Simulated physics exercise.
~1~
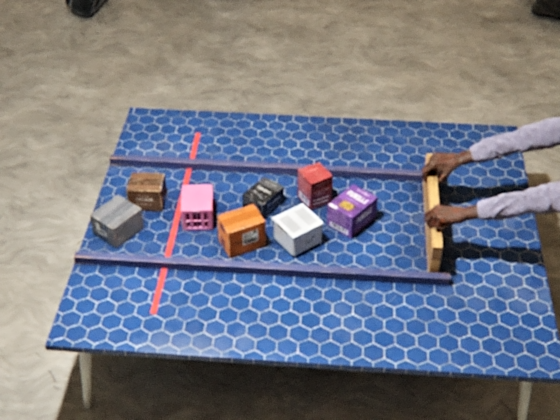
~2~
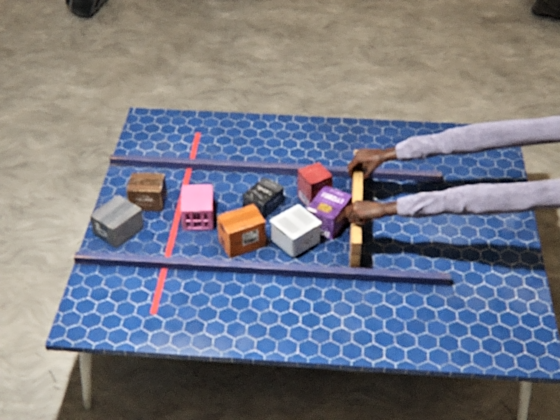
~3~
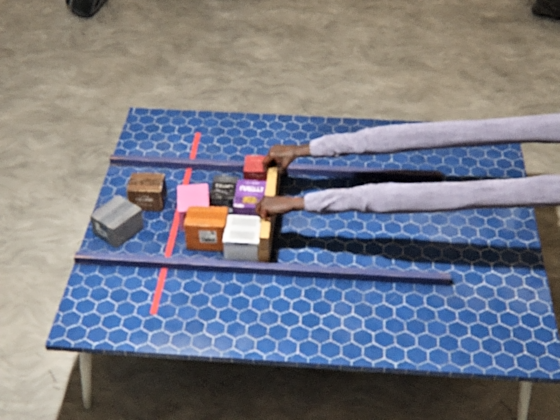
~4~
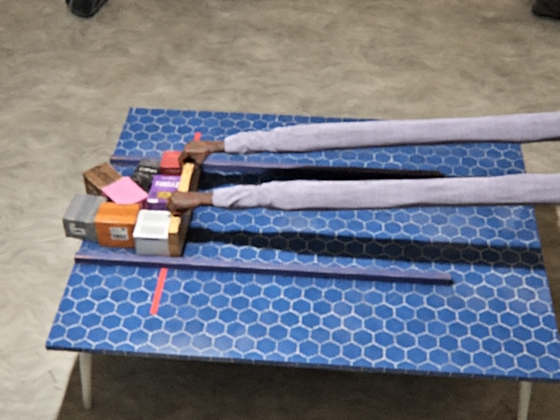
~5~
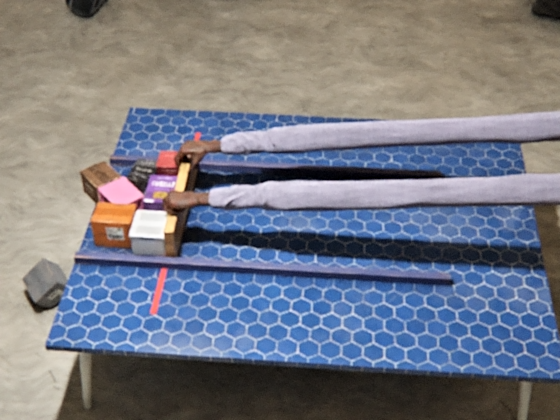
Two hands push a wooden plank left, sliding boxes together until the grey one falls off.
